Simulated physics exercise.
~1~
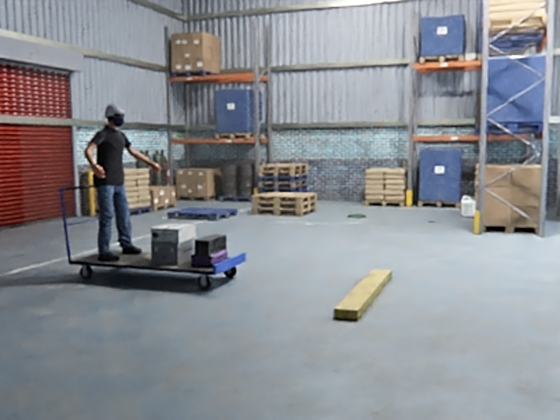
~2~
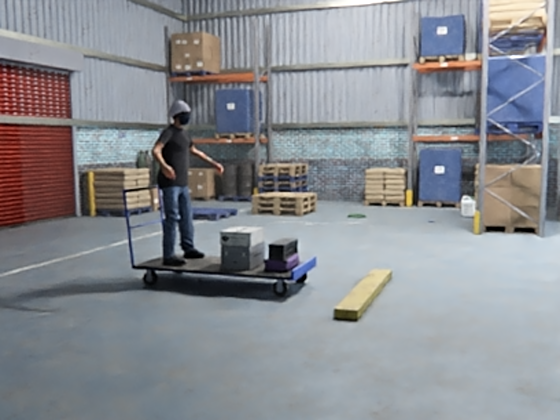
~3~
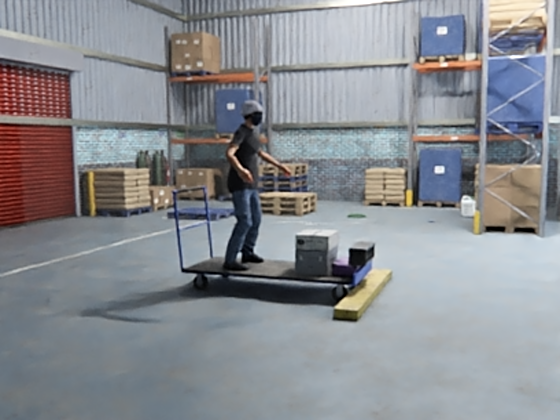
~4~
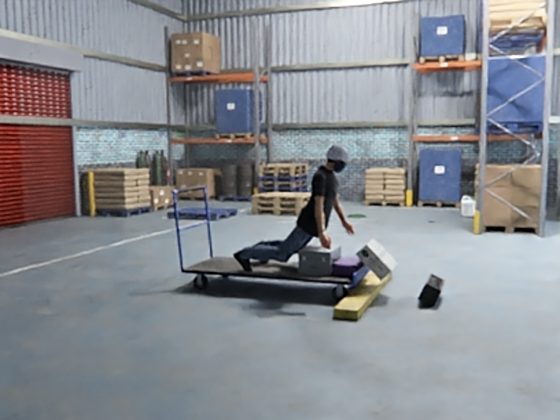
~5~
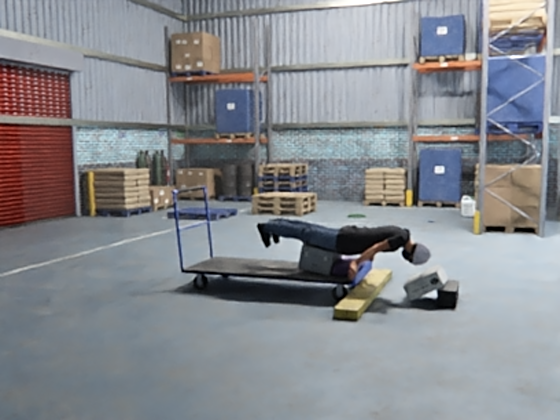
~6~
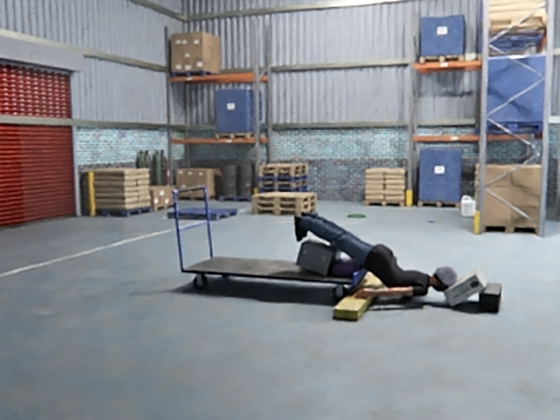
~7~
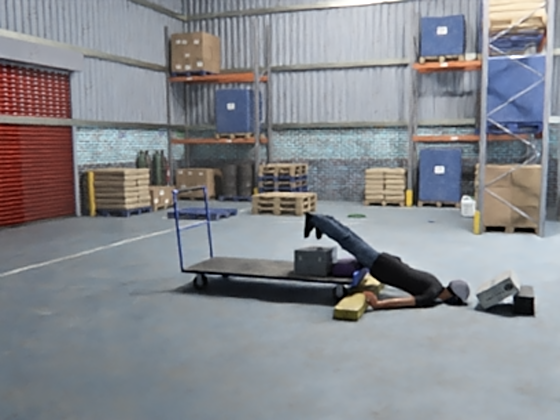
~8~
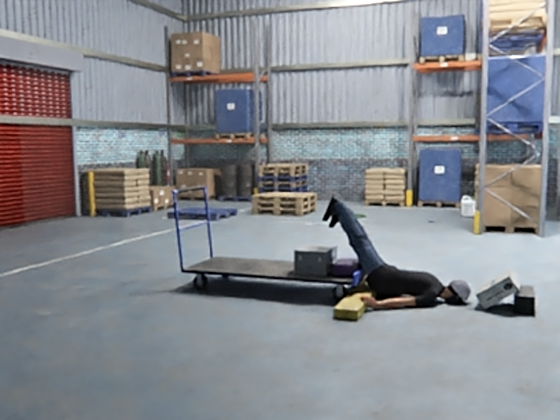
Person riding a flat cart right into a beam, pitching over the front with two boxes and ending face down, legs raised.
